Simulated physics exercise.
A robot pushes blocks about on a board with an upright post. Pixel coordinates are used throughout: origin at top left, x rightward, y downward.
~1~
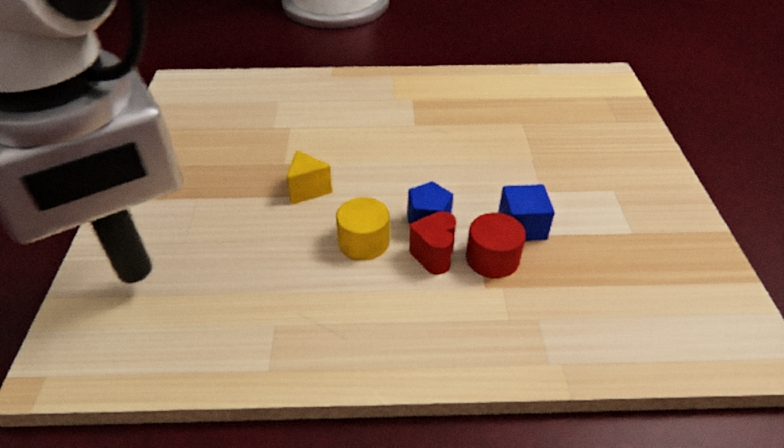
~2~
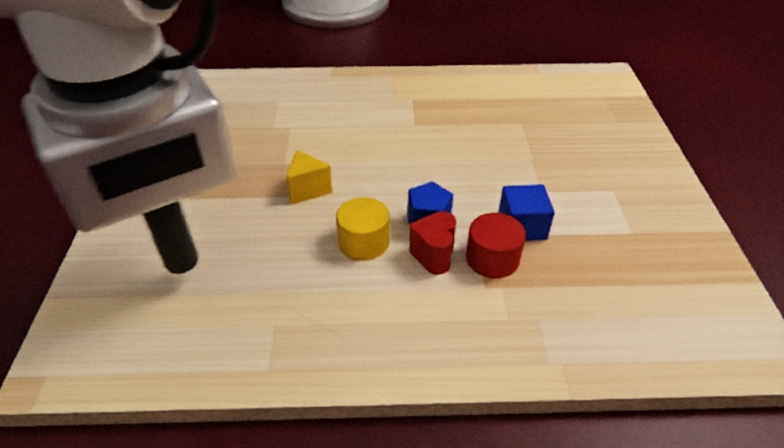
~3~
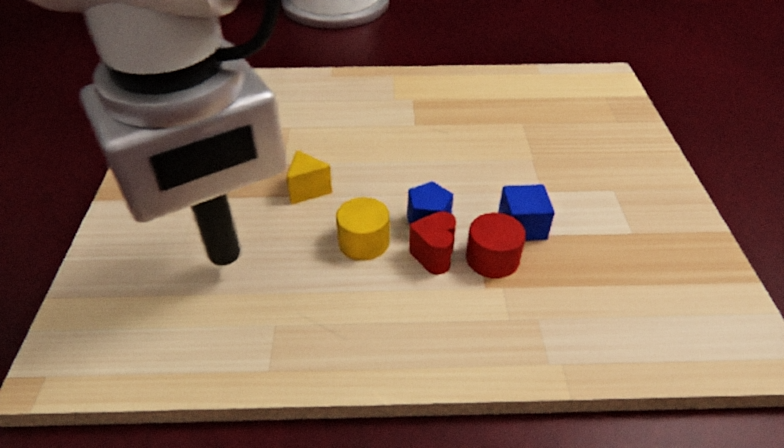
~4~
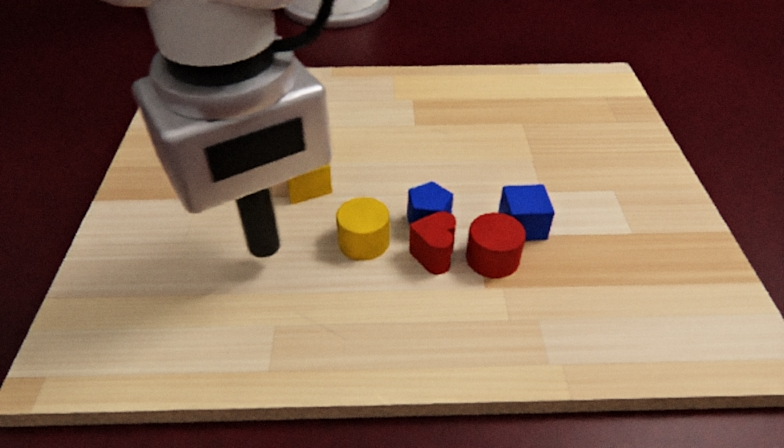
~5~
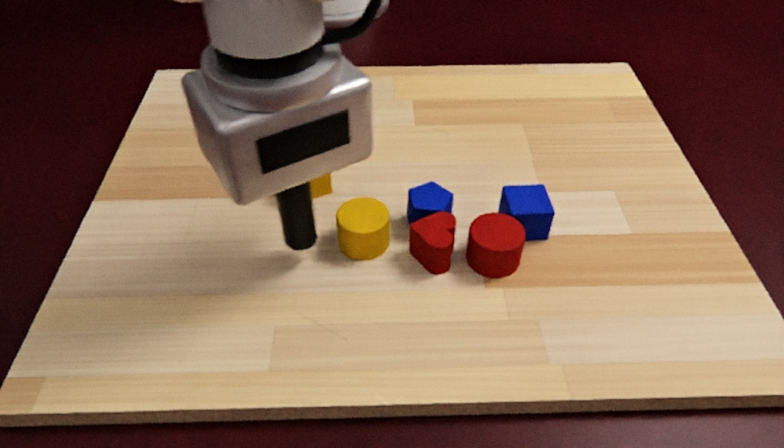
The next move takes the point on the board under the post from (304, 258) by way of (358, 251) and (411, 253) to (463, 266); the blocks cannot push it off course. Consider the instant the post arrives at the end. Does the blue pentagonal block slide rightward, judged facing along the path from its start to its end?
In short: No.
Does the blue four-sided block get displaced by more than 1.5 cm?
No, that is not what happens.
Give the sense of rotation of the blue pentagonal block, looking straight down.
Viewed from above, counterclockwise.
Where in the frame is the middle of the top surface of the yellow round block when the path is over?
I'd place it at (444, 201), taking the centre of its top.
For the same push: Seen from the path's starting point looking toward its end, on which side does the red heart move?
It slides rightward.
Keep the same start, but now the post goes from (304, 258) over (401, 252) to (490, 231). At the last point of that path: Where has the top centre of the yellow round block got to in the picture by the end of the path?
The point I'd pick in the picture is (426, 188).
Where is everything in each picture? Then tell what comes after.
In the first frame, post's lower end (136, 272); yellow round block (363, 214); blue pentagonal block (430, 196); red heart (436, 228); red round block (498, 230); blue four-sided block (528, 198).
In the second frame, post (182, 263); blocks still.
In the third frame, post (225, 255); blocks still.
In the fourth frame, post (265, 248); blocks still.
In the fifth frame, post (301, 241); yellow round block (363, 214); blue pentagonal block (430, 196); red heart (436, 228); red round block (498, 230); blue four-sided block (528, 198).
What follows on the original path. One third of the way, post (357, 233); yellow round block (394, 207); blue pentagonal block (436, 193).
Two thirds of the way, post (412, 236); yellow round block (434, 200); blue pentagonal block (464, 177), turned 20° anticlockwise; red heart (454, 232), turned 15° clockwise; red round block (504, 232).
At the end, post (466, 249); yellow round block (444, 201); blue pentagonal block (467, 173), turned 20° anticlockwise; red heart (509, 247), turned 20° clockwise; red round block (561, 242); blue four-sided block still.
